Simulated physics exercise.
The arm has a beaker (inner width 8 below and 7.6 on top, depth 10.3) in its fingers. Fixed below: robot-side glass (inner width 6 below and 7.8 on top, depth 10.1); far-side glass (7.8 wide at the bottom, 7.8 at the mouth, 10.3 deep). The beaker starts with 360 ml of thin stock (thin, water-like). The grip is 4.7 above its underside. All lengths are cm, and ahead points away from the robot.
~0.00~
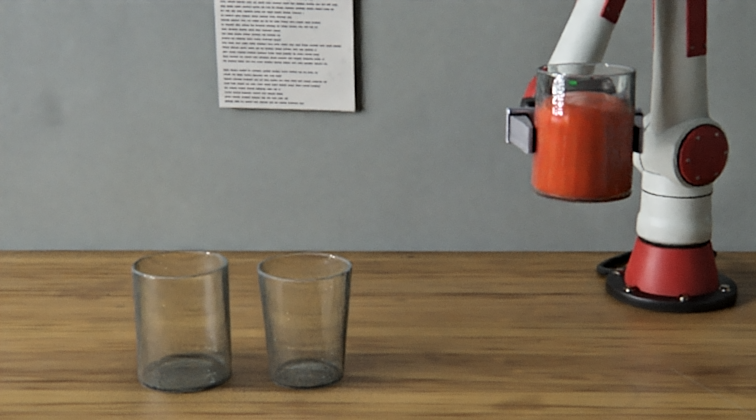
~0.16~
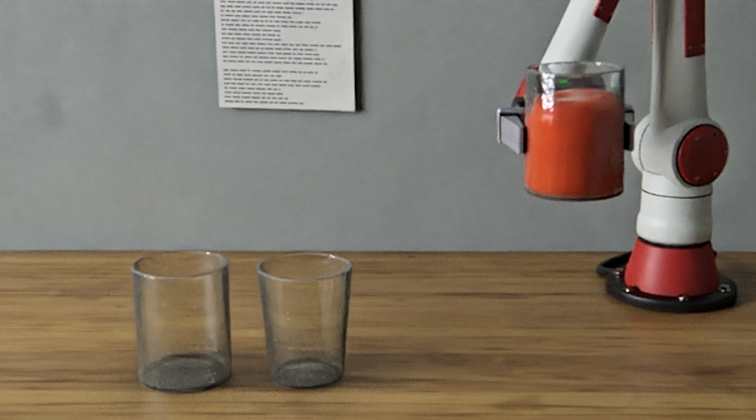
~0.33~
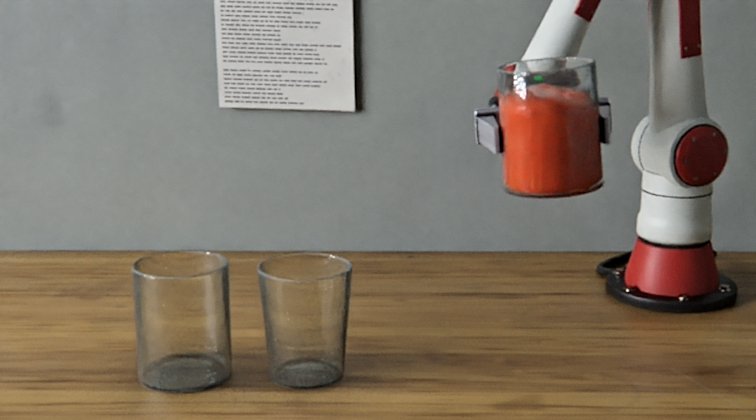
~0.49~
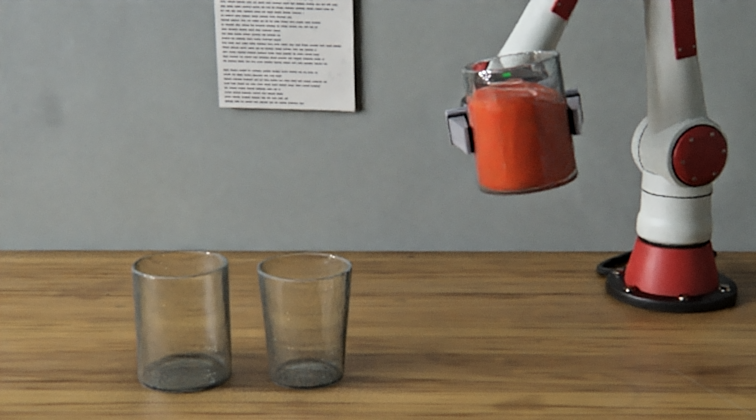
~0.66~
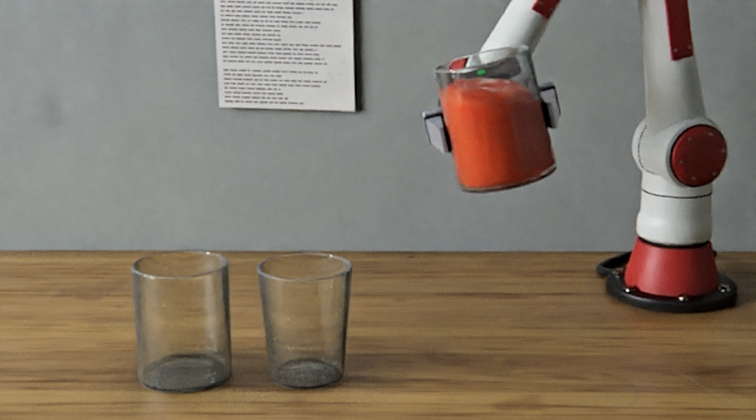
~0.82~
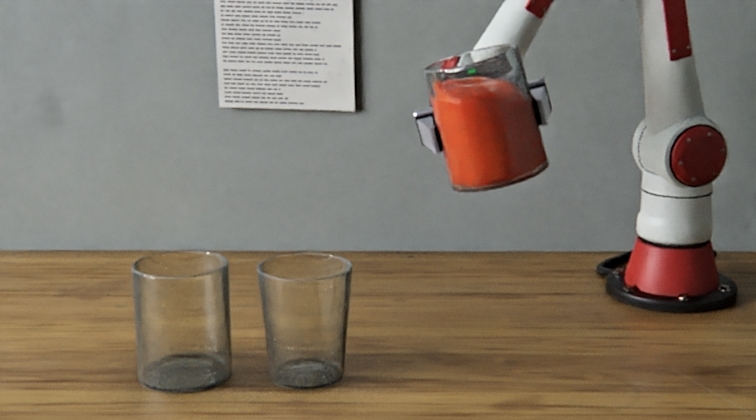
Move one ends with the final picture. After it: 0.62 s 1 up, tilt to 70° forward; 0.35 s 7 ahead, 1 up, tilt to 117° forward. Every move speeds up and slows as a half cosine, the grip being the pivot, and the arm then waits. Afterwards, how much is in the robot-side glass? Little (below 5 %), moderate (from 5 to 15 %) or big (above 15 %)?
A big share, above 15 %, ends in the robot-side glass.
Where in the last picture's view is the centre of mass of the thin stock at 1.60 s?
Near (425, 159).
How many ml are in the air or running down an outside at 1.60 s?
About 20 ml.
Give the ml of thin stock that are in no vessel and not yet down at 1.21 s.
About 0 ml.
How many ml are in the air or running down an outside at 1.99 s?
Some 40 ml.
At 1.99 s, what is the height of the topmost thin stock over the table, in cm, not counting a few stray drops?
Up to some 21 cm.
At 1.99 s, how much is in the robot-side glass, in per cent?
Near 55 %.
After 1.21 s, tilted 53° forward, liquid up to 27 above the table; 360 ml in the beaker.
After 1.60 s, tilted 90° forward, liquid up to 27 above the table; 275 ml in the beaker, 55 ml in the robot-side glass, 10 ml on the table or floor, 20 ml in the air or running down outside.
After 1.99 s, tilted 117° forward, liquid up to 55 above the table; 200 ml in the robot-side glass, 115 ml on the table or floor, 5 ml in the far-side glass, 45 ml in the air or running down outside.
After 2.79 s, tilted 117° forward, liquid up to 6 above the table; 190 ml in the robot-side glass, 170 ml on the table or floor, 5 ml in the far-side glass.
In the end, 190 ml in the robot-side glass, 170 ml on the table or floor, 5 ml in the far-side glass. That is 52 % in the robot-side glass.
